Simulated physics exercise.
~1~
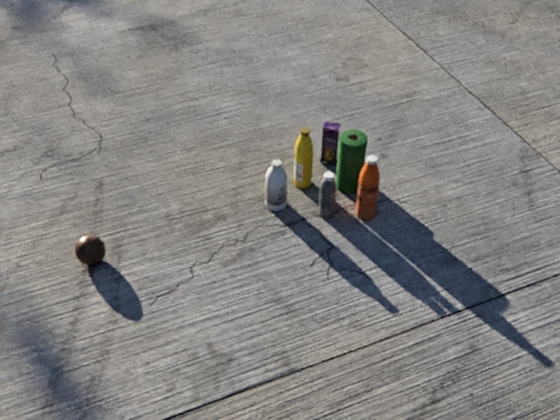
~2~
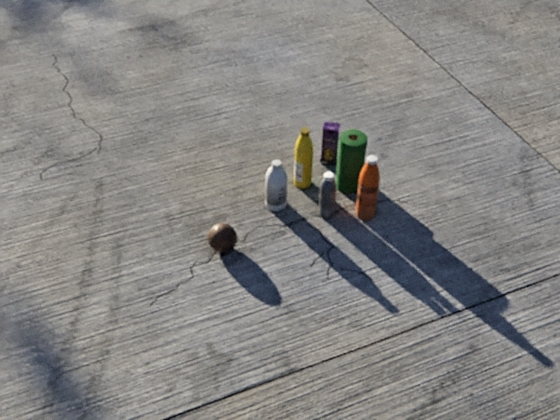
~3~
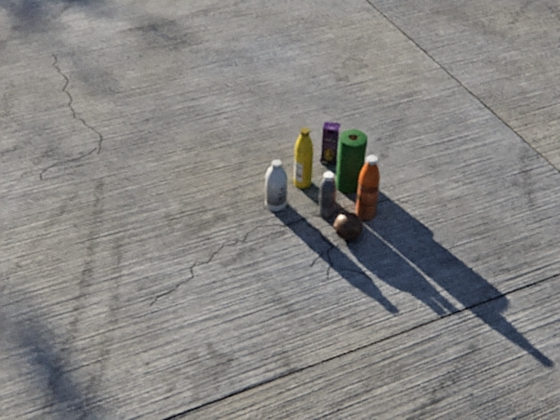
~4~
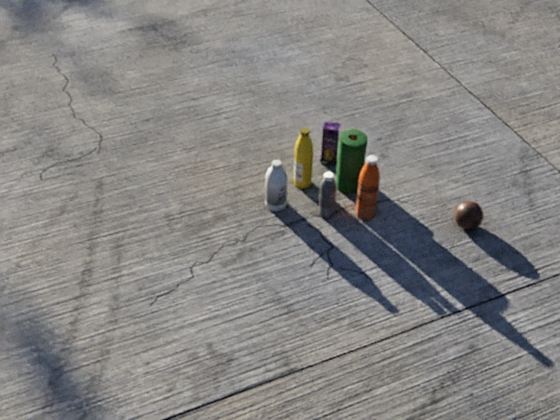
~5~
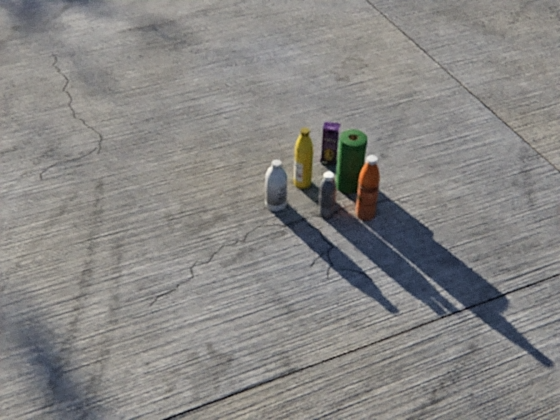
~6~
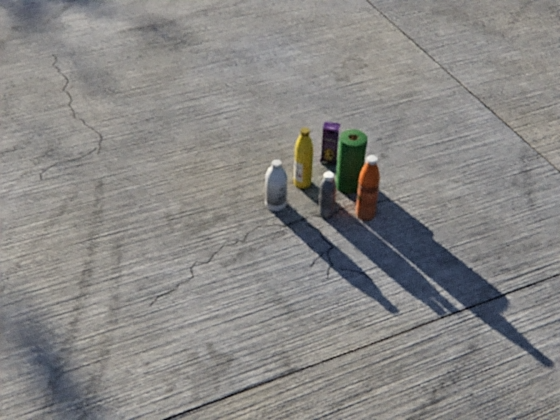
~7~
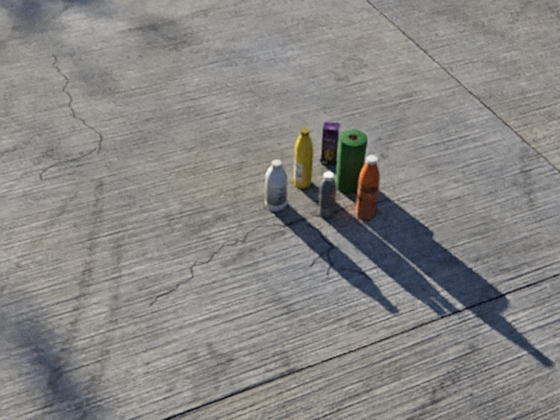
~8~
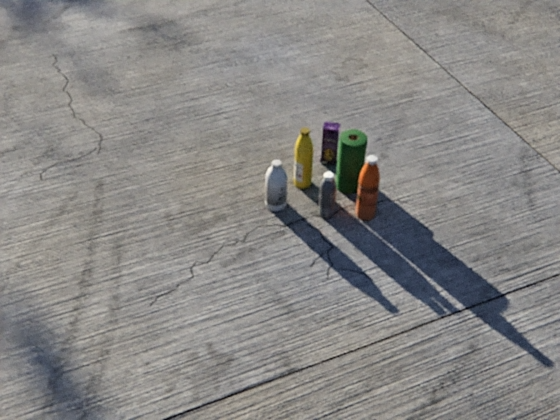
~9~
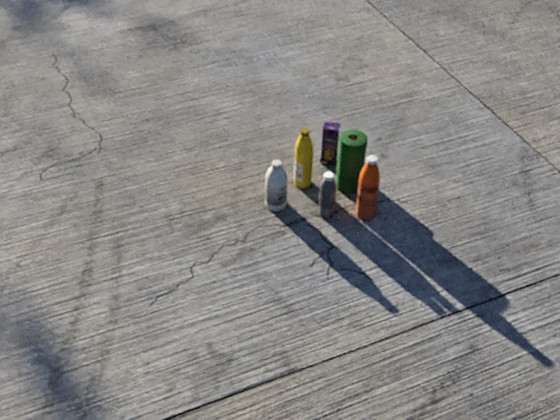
The video shows a brown ball rolling from left to right across a sunlit concrete floor, passing close in front of a cluster of bottles, a purple carton and a green roll. It leaves the view at the right, and all six objects remain standing in place.
